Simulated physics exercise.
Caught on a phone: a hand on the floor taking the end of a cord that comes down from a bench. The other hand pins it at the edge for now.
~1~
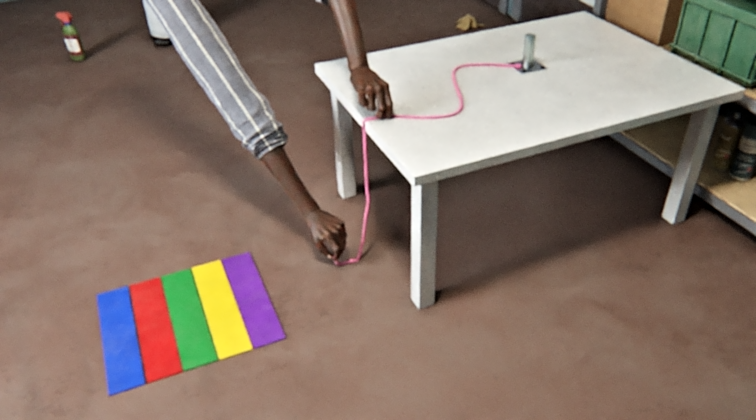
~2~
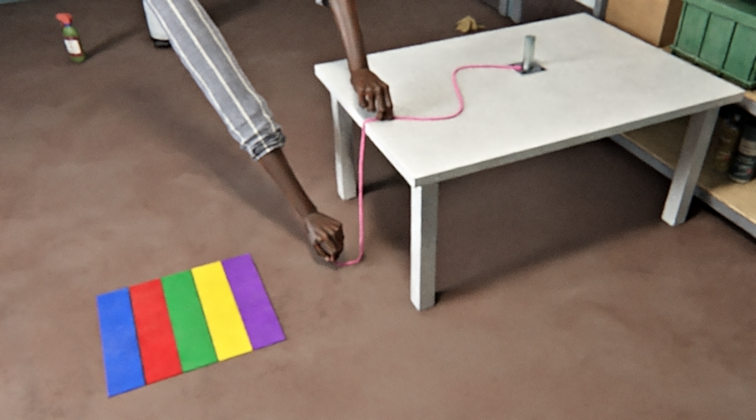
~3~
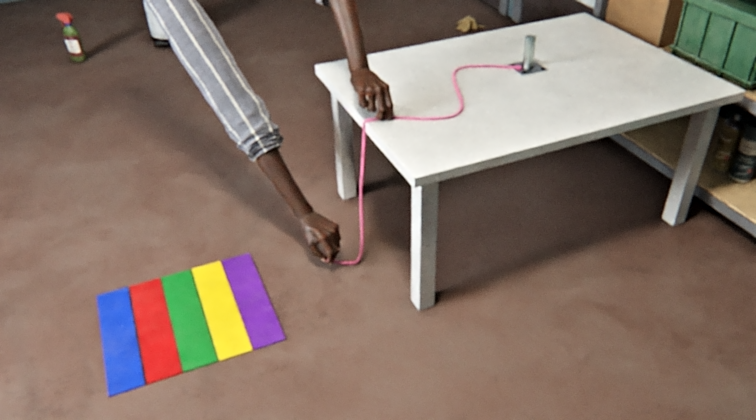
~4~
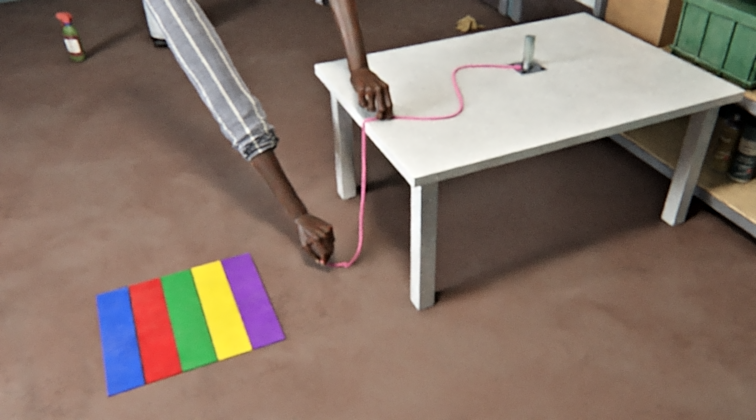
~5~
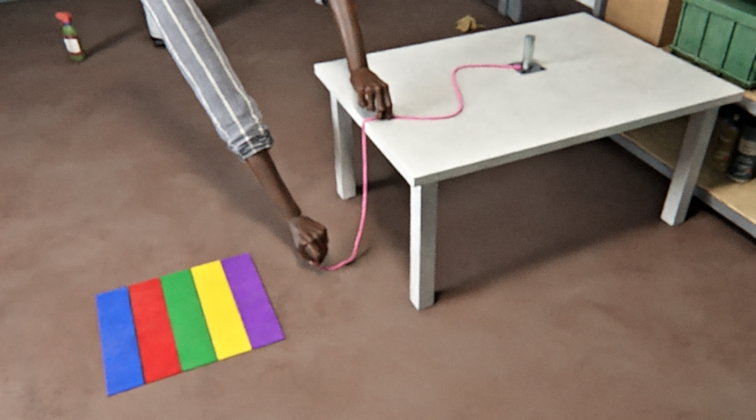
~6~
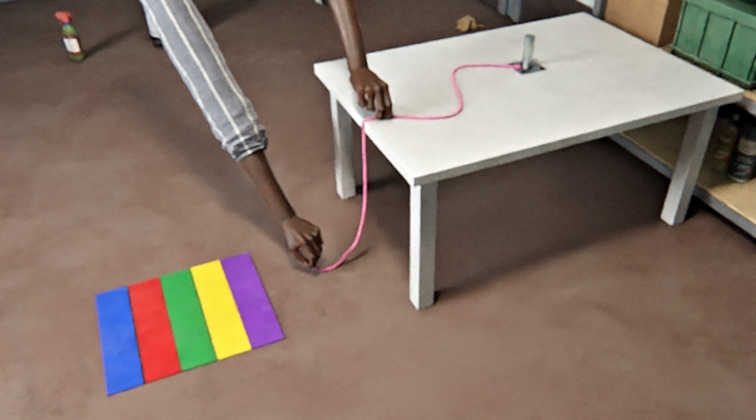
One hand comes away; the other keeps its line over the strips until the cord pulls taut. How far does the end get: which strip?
The red one.
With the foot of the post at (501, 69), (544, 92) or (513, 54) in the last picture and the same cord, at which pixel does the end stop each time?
About (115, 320), (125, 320) and (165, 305).
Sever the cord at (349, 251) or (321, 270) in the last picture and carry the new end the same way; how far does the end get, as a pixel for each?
The places are (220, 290) and (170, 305).
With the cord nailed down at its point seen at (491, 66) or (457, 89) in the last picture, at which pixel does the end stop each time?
Try by try, around (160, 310) and (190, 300).
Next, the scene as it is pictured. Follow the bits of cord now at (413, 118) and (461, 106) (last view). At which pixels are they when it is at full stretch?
The first at (346, 135), the second at (398, 107).
Soon after, end near (210, 293); over yellow.
After that, end near (171, 305); over green.
At the stop, end near (147, 312); over red. It halts on the red strip.
